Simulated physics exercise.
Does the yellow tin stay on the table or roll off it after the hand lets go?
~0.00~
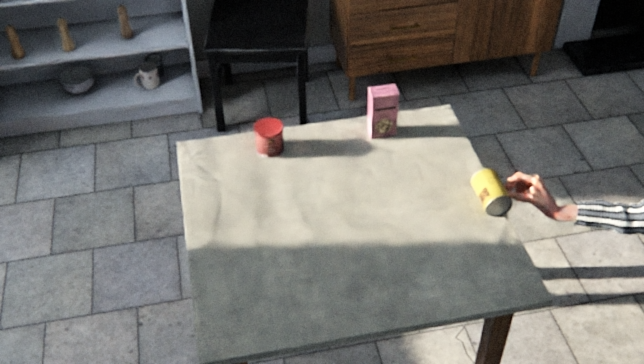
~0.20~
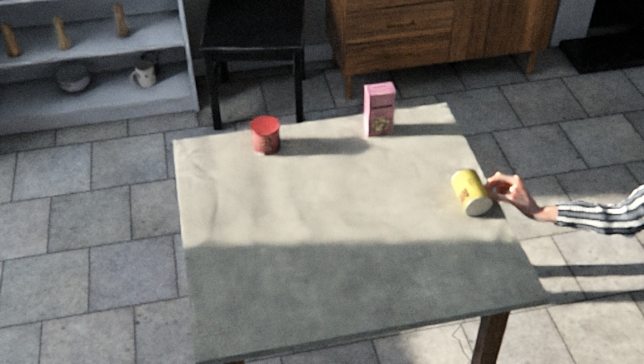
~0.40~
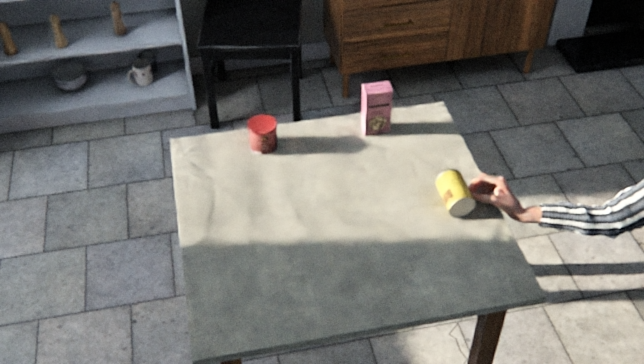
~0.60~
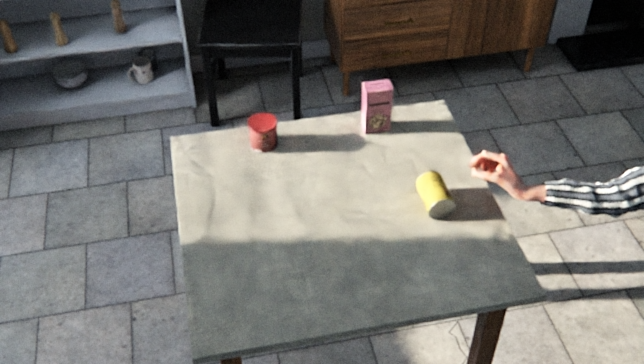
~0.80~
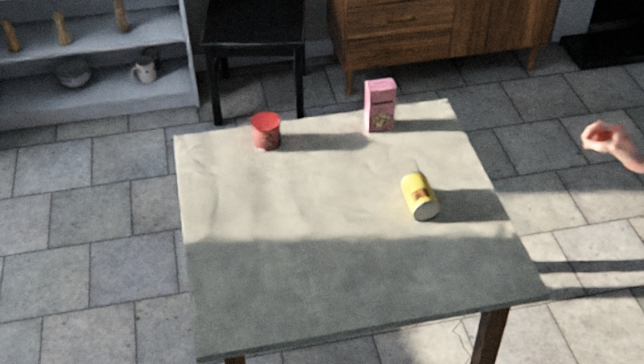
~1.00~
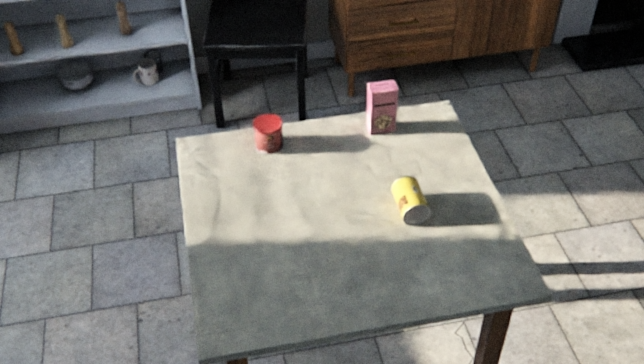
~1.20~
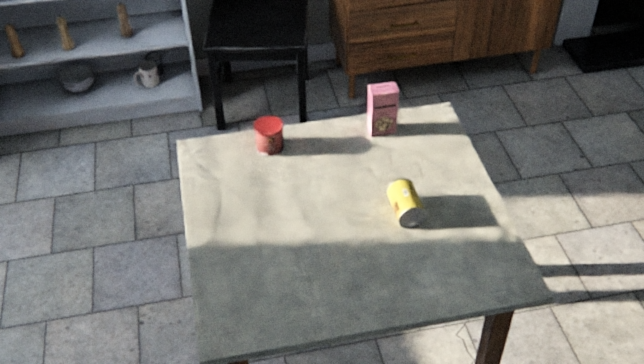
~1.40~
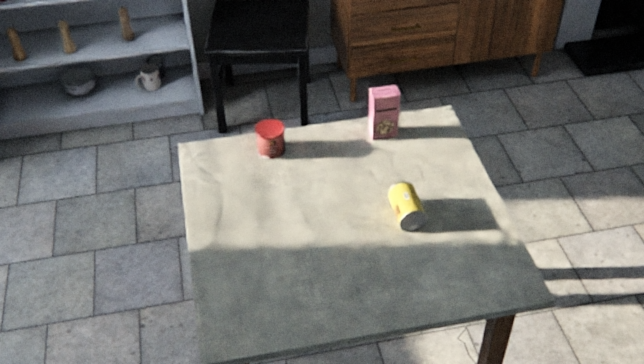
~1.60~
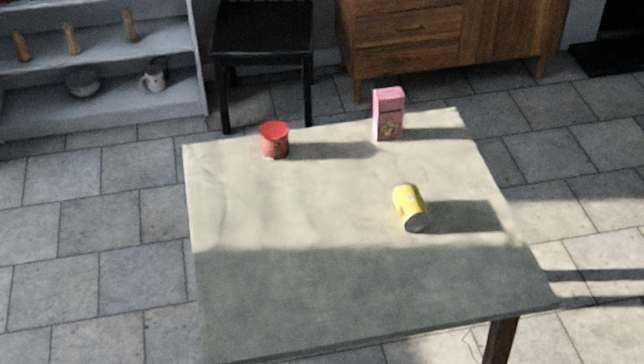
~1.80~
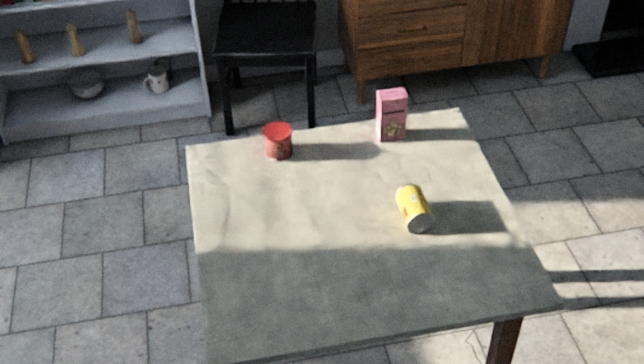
The yellow tin stays on the table. It rolls a little further left after the hand lets go, then comes to rest on its side.
